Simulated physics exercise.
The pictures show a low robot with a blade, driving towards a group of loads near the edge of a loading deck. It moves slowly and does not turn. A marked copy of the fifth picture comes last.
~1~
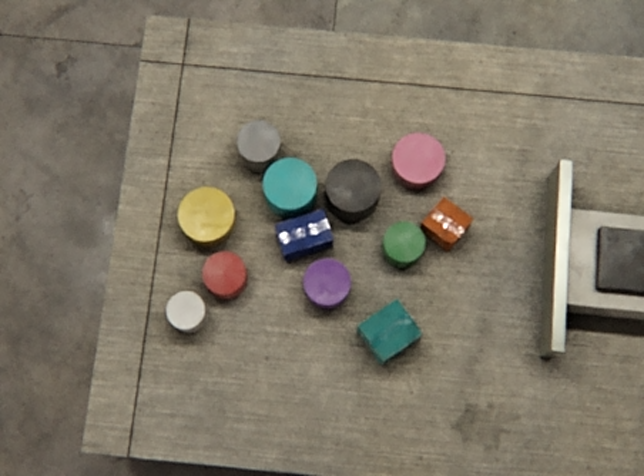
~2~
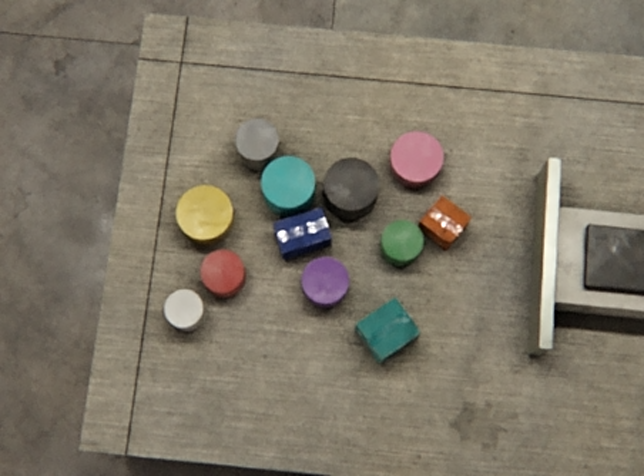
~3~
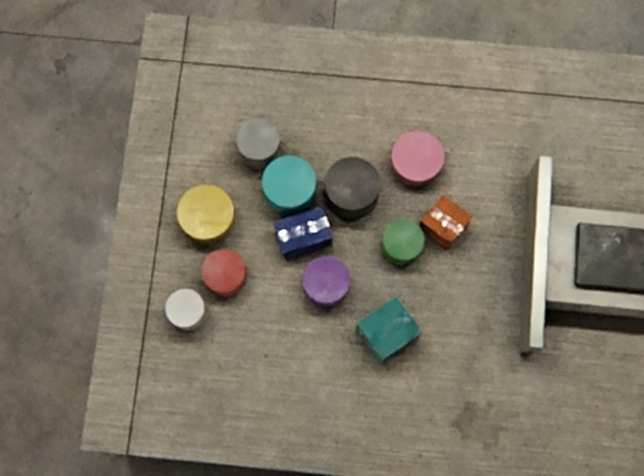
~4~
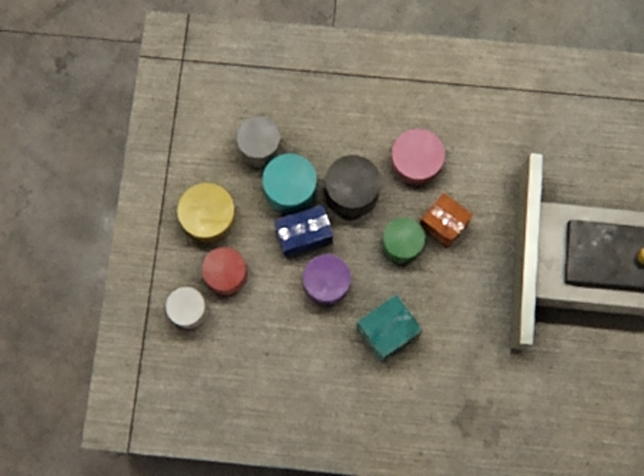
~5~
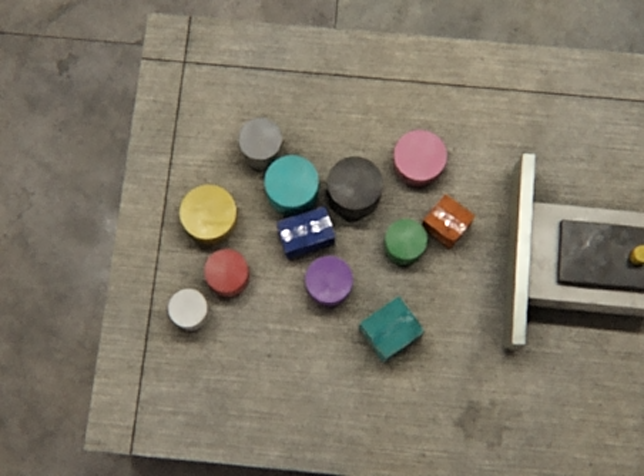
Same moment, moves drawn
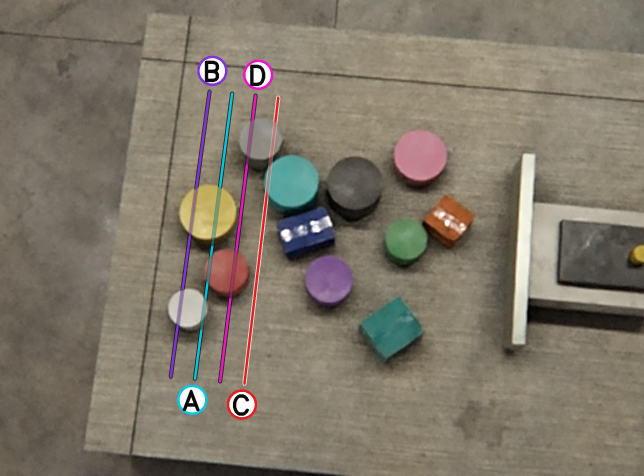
A low robot with a blade moves slightly left towards a group of still, colourful loads.
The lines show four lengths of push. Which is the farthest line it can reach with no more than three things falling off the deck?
B.
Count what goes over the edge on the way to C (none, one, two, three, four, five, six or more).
In all, none.
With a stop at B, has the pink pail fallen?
No.
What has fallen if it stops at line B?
The yellow pail.
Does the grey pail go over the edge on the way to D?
No.
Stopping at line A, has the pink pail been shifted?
Yes.
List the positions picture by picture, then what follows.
White pail (188, 313); purple pail (327, 285); green canister (404, 245), in the first frame.
Robot (624, 258); yellow pail (206, 216), in the second frame.
Robot (615, 257); pink pail (417, 160), in the third frame.
Robot (605, 254); black canister (352, 187), in the fourth frame.
Robot (598, 254); turquoise canister (292, 186); orange parcel (448, 222); red canister (227, 273), in the fifth frame.
On the marked copy, A at (214, 231); B at (191, 229); C at (262, 236); D at (238, 233).
Following B. Soon after the start, robot (475, 243); pink pail (374, 154); turquoise parcel (354, 324).
Later, robot (355, 232); yellow pail (180, 224); turquoise canister (194, 172).
In the end, robot (262, 223); yellow pail over the edge; turquoise canister (125, 173); one fallen.
As for the rest, A is within the limit but short; C is within the limit but short; D is within the limit but short.
